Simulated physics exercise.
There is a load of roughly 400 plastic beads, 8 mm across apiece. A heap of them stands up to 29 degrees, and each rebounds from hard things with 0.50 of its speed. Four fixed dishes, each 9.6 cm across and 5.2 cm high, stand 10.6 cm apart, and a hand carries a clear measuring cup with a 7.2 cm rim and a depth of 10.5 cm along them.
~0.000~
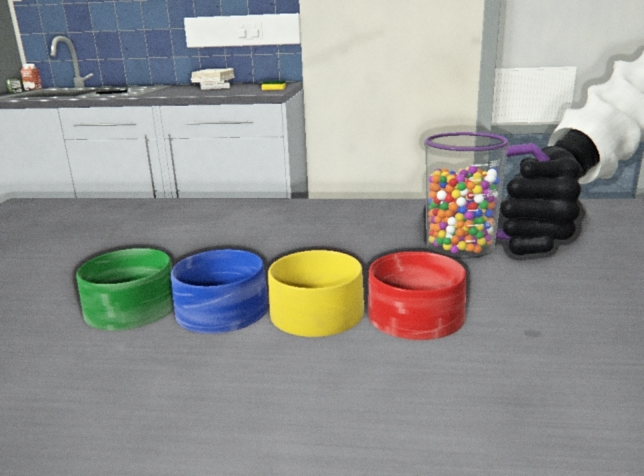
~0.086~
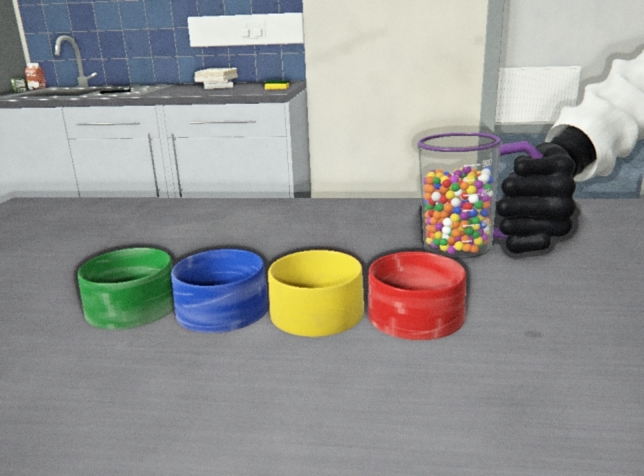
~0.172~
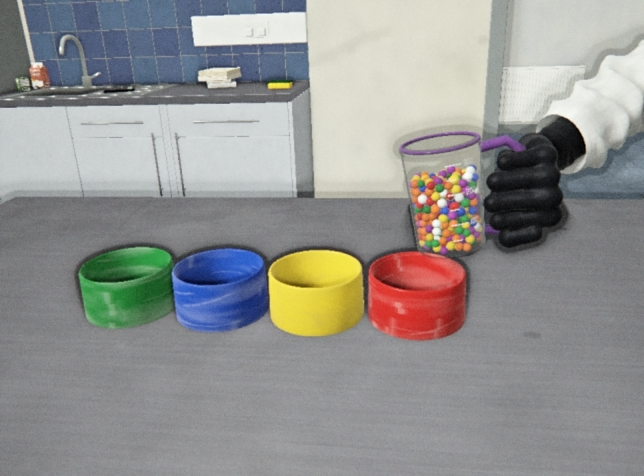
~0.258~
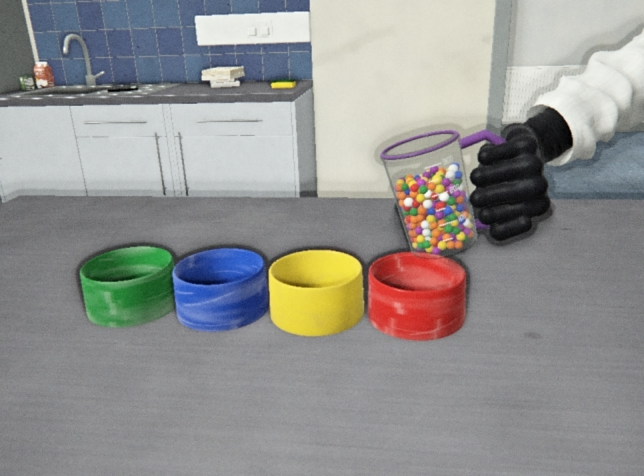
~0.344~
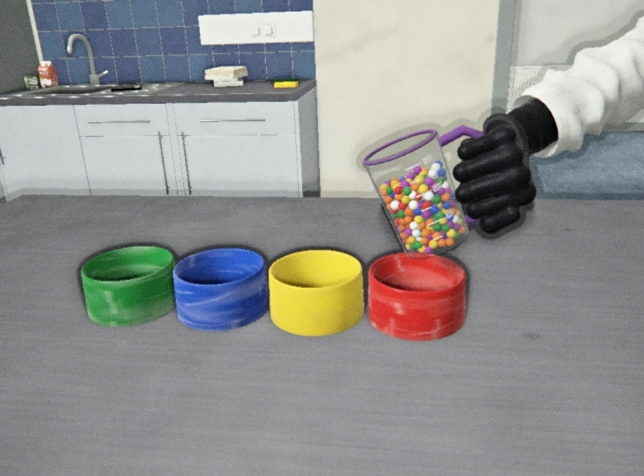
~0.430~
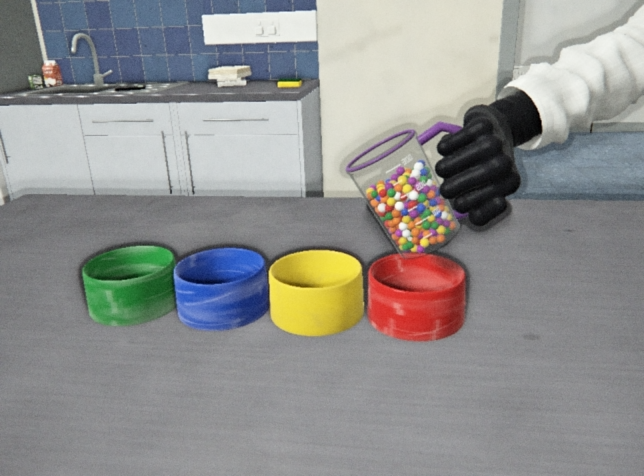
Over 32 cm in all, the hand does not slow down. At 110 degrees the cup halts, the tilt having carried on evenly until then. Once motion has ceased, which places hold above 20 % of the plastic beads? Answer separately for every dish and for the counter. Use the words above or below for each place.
Red: Below; blue: Above; green: Above; yellow: Below; counter: Below.
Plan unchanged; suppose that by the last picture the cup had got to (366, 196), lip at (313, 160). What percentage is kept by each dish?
Dish by dish: Red 0 per cent, blue 0 per cent, green 90 per cent, yellow 0 per cent.
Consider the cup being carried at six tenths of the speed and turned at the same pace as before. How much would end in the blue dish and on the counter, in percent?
Shares - blue 70, counter 20.
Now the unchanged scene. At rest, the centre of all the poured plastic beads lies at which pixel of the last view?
Approximately (145, 292) in the last picture.
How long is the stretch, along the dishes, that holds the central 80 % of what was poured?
Length: About 14 cm.
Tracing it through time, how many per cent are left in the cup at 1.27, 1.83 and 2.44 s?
In turn: 100 %, 30 %, 0 %.
After 1.27 s, tilt 94 degrees; cup holds 100 %.
After 1.83 s, tilt 110 degrees; cup holds 30 %, blue 30 %, green 30 %.
After 2.44 s, tilt 110 degrees; cup holds 0 %, blue 30 %, green 60 %.
By 3.0 s all is still; red 0 %, blue 30 %, green 55 %, yellow 0 %, counter 10 %.
